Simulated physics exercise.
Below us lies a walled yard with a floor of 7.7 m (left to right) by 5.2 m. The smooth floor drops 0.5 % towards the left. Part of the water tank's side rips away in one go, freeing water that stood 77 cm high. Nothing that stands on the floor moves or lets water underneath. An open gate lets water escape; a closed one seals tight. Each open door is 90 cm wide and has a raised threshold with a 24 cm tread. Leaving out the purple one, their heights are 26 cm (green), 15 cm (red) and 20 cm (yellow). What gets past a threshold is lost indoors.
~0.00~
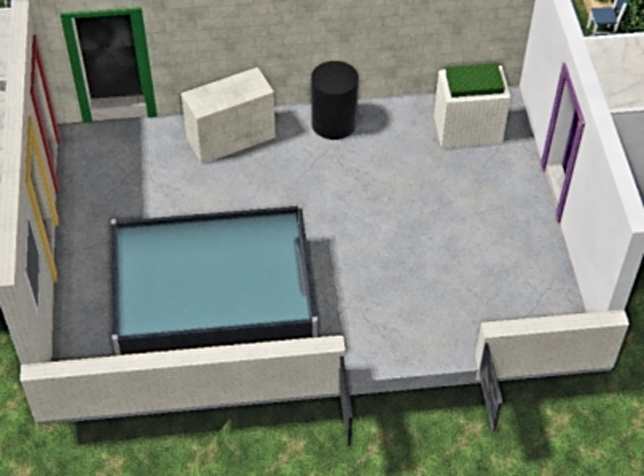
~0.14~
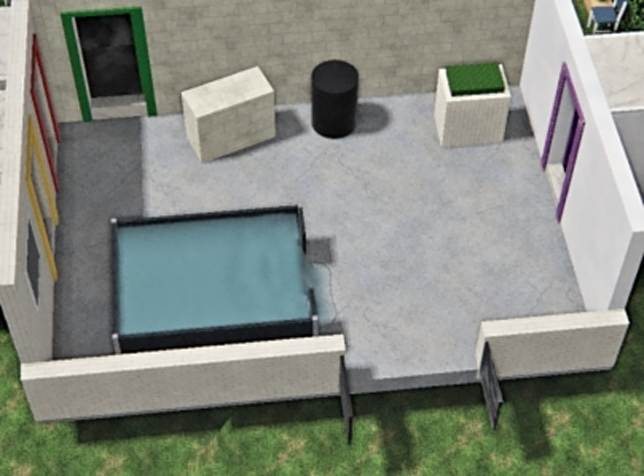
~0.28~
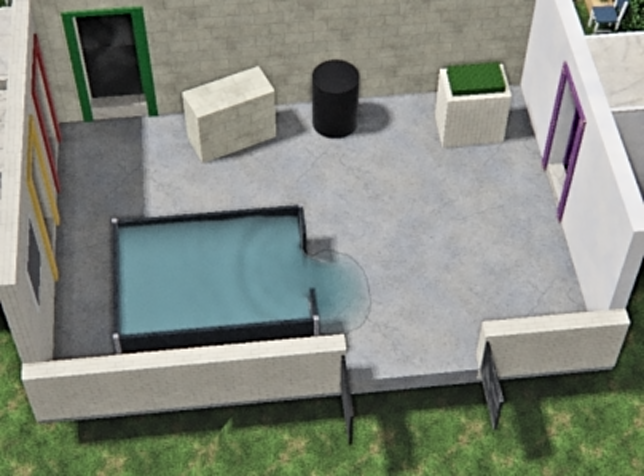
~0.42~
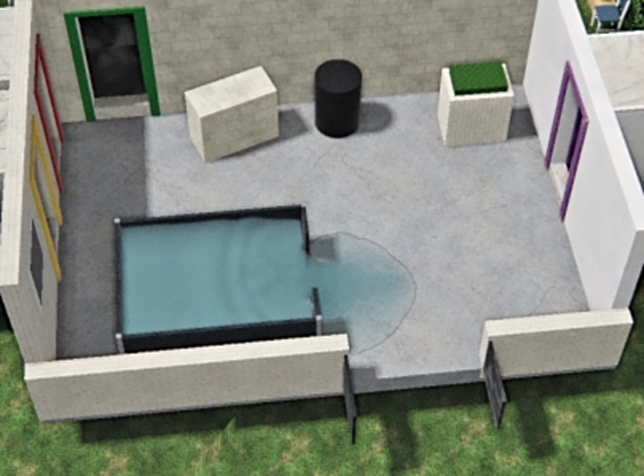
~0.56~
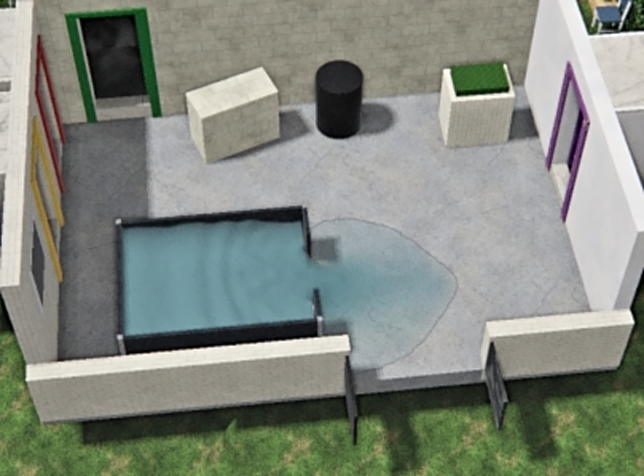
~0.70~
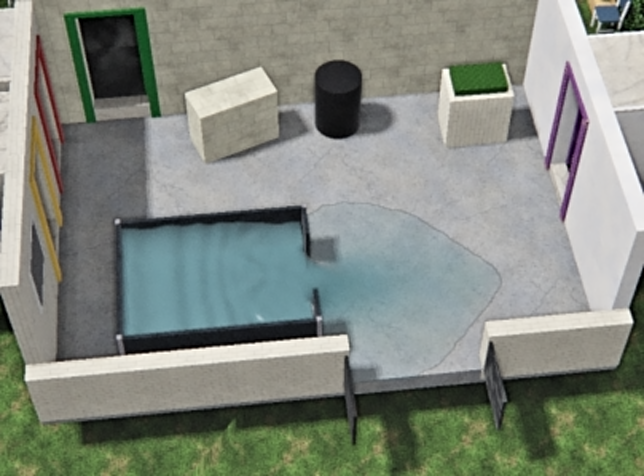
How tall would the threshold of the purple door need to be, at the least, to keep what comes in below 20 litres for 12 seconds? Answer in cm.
At least 18 cm or so.
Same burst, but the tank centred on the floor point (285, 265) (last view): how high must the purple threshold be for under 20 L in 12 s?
Some 25 cm.
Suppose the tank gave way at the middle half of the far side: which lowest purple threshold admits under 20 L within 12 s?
Some 9.5 cm.
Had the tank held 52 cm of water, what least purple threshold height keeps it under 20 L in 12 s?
Some 10.5 cm.
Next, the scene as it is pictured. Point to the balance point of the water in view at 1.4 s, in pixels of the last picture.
Near (264, 300).
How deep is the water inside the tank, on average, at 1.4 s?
Some 58 cm.
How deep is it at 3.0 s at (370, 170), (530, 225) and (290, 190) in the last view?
In that order: 1, 19 and 0 cm.
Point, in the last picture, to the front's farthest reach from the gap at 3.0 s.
Near (518, 91).
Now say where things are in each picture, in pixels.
The water tank at (212, 273) is whole and still, 77 cm deep; the purple door at (562, 151) is dry, in the first frame.
The front is at (330, 318), 0.3 m from the gap at (306, 286); 0.2 m2 of floor is wet, 77 cm left at the back, in the second frame.
The front is at (365, 301), 0.8 m from the gap at (306, 286); 0.9 m2 of floor is wet, 77 cm left at the back, in the third frame.
The gap is at (309, 286), the front 1.5 m out at (411, 287); the back of the water tank holds 77 cm, in the fourth frame.
Water pours out at (310, 287) and has run 2.1 m, to (452, 284); about 6 cm deep outside, 77 cm at the back, in the fifth frame.
The gap is at (310, 286), the front 2.7 m out at (493, 286); the back of the water tank holds 76 cm; 1.9 m in a straight line remain to the purple door at (565, 149), in the sixth frame.
After 1.4 s water covers 40 % of the floor, deepest (45 cm) near (318, 296); it has not reached the purple door.
After 3.0 s water covers 45 % of the floor, deepest (37 cm) near (542, 348); 22 cm at the purple door, 13 litres in over its 17 cm threshold.
After 12.0 s water covers 95 % of the floor, deepest (17 cm) near (62, 130); 11 cm at the purple door, 28 litres in over its 17 cm threshold.
At the purple door as built, the water arrived by 1.5 s and peaked near 23 cm at 2.8 s.
With a threshold of 16 cm, 40 litres would have come in within the 12 s; with 21.5 cm, 3 litres. So under 20 litres takes about 18 cm.
